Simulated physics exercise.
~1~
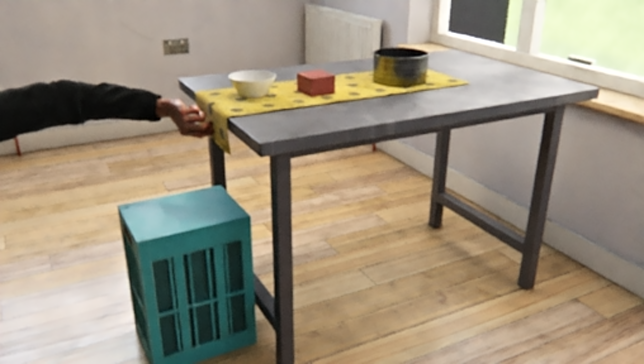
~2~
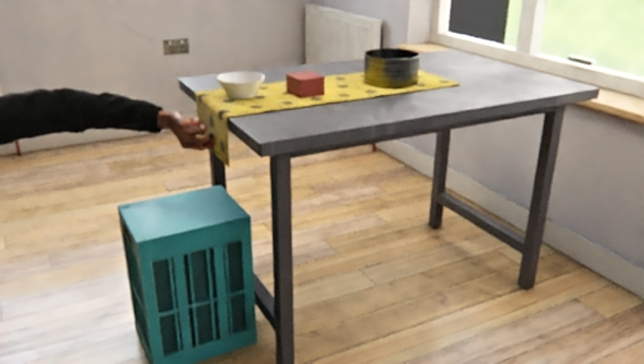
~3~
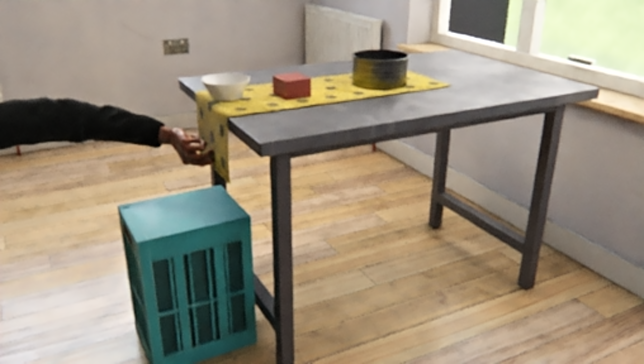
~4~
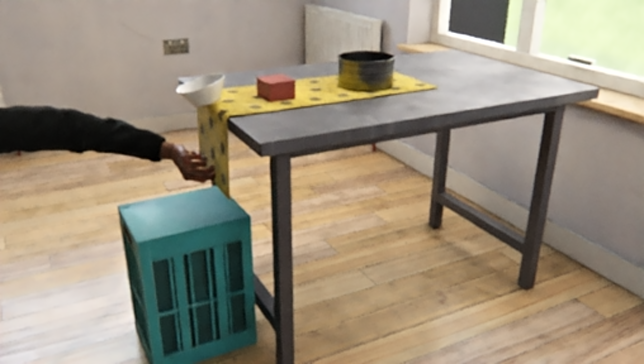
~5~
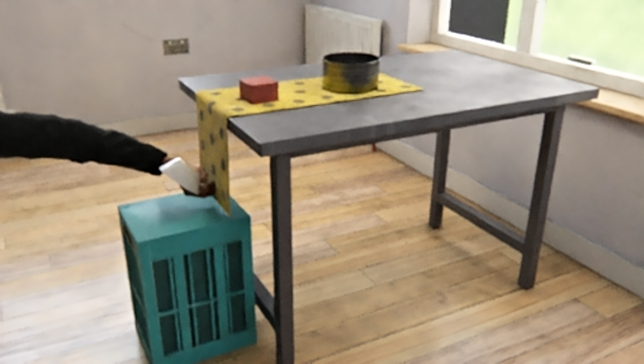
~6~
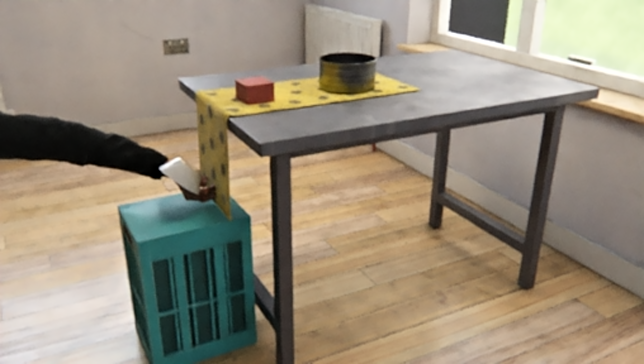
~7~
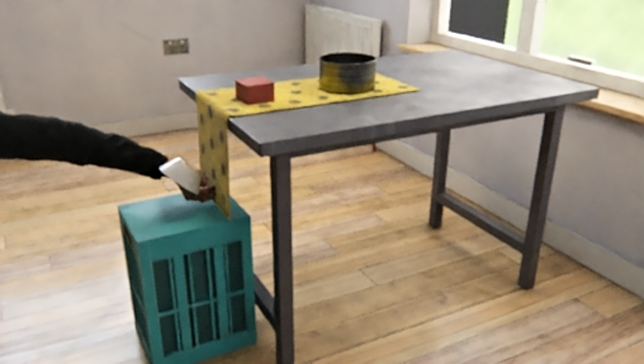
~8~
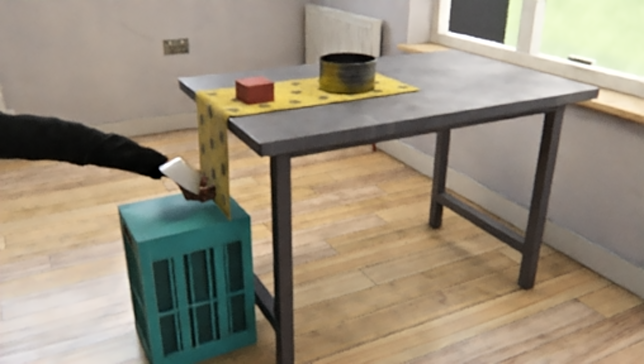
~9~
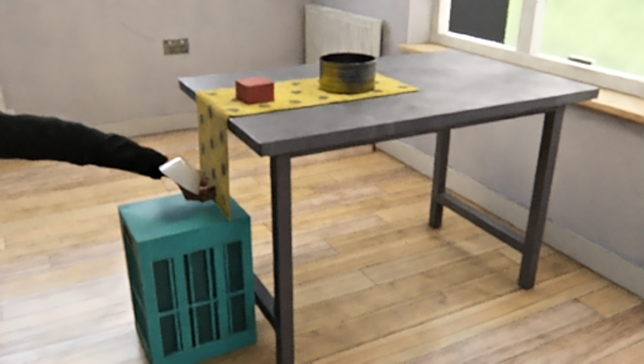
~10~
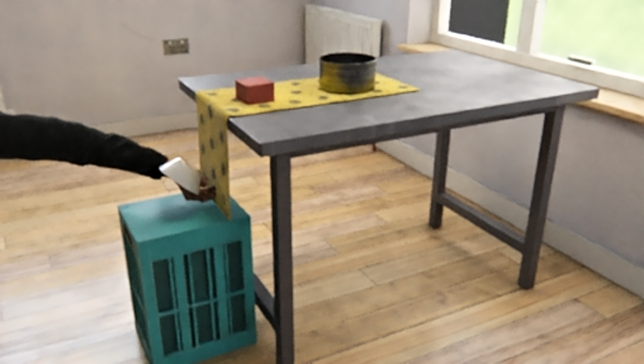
Hand drawing a yellow tablecloth down toward a turquoise crate, sliding block and pot left, the white bowl tipping off the edge.
